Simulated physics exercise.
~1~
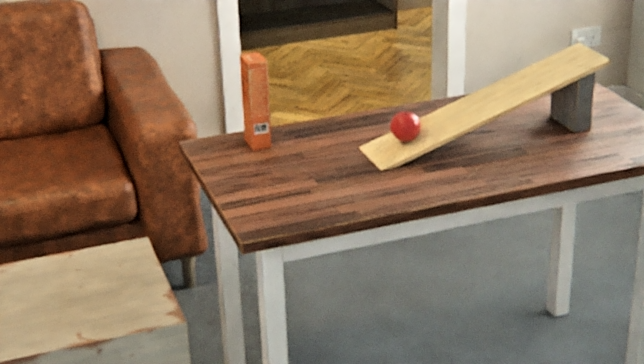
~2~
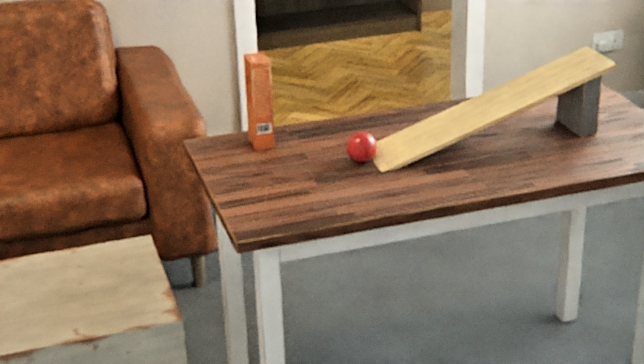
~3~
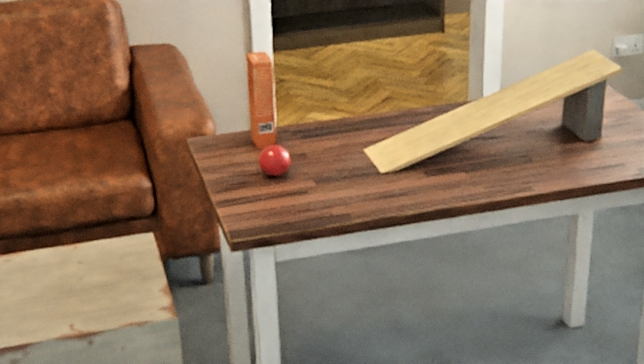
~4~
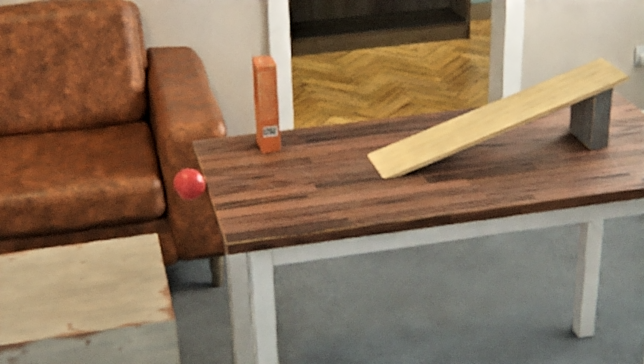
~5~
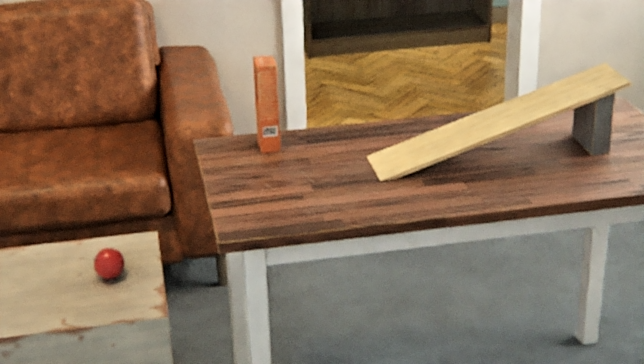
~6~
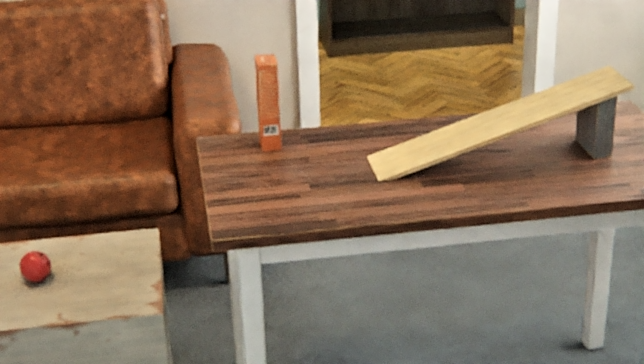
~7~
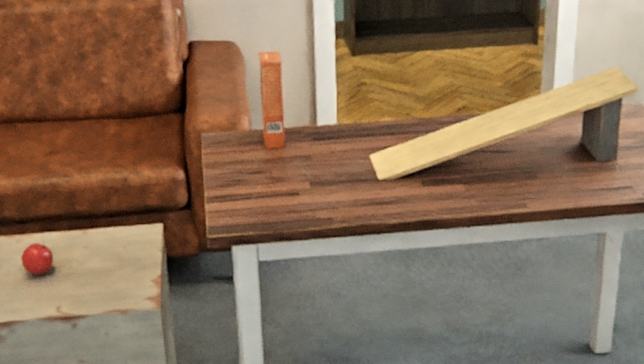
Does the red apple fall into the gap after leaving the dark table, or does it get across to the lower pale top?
It gets across the gap and ends up on the lower pale top at the left.
